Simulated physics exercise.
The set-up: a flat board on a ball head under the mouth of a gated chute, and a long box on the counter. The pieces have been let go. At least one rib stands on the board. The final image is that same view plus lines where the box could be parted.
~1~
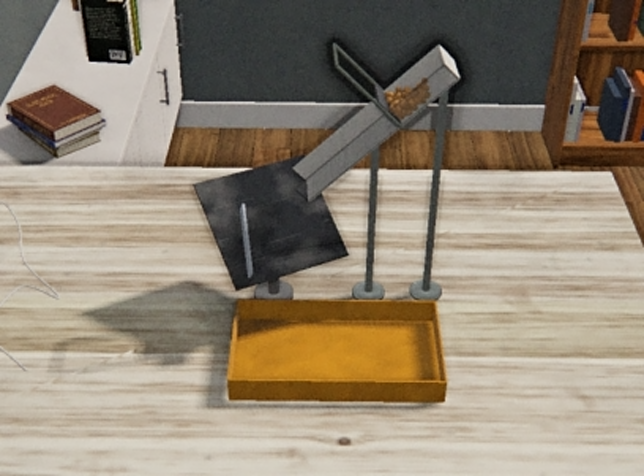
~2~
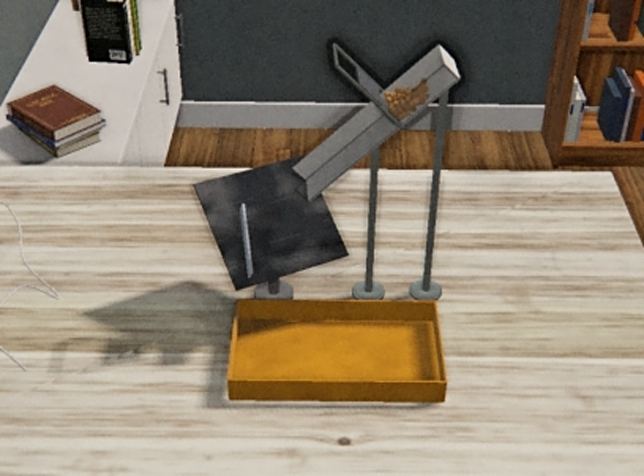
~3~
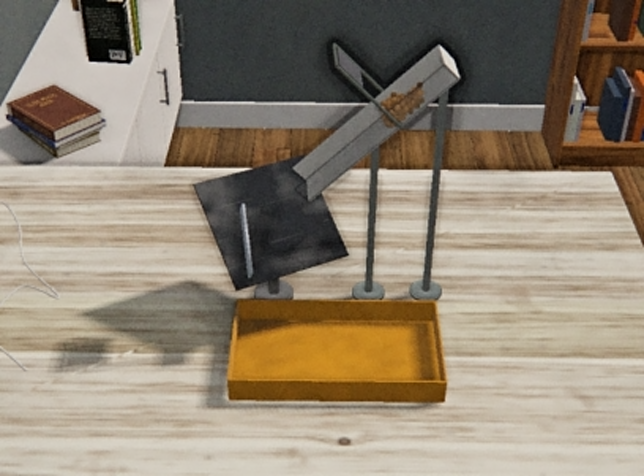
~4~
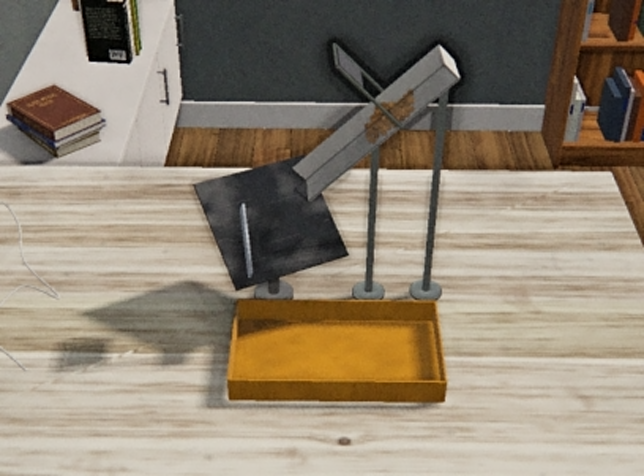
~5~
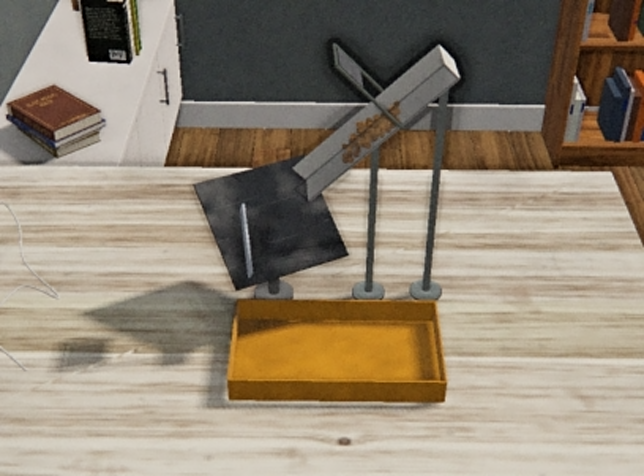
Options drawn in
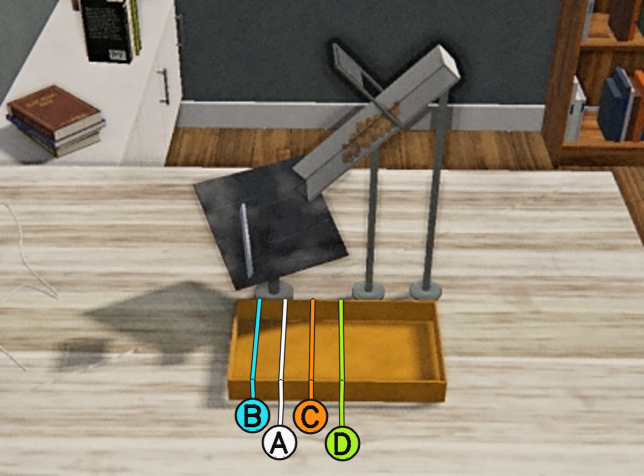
A grey sloping chute stood above a tilted dark board and an empty orange box on a wooden table, and a cluster of small brown beads slid partway down it after its gate opened.
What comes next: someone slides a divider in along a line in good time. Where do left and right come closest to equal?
It is A.
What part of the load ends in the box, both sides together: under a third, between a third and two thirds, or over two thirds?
Over two thirds.
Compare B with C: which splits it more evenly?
C.
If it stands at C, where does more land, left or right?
Left.
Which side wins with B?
The right side.
On the marked copy, line A crosses the front rim at (280, 380); line B crosses the front rim at (252, 380); line C crosses the front rim at (311, 380); line D crosses the front rim at (342, 381).
With A, of what is caught, about two thirds on the left of the divider, about a third on the right.
With B, of what is caught, a stray few on the left of the divider, nearly all on the right.
With C, of what is caught, most on the left of the divider, a small part on the right.
With D, of what is caught, nearly all on the left of the divider, a stray few on the right.
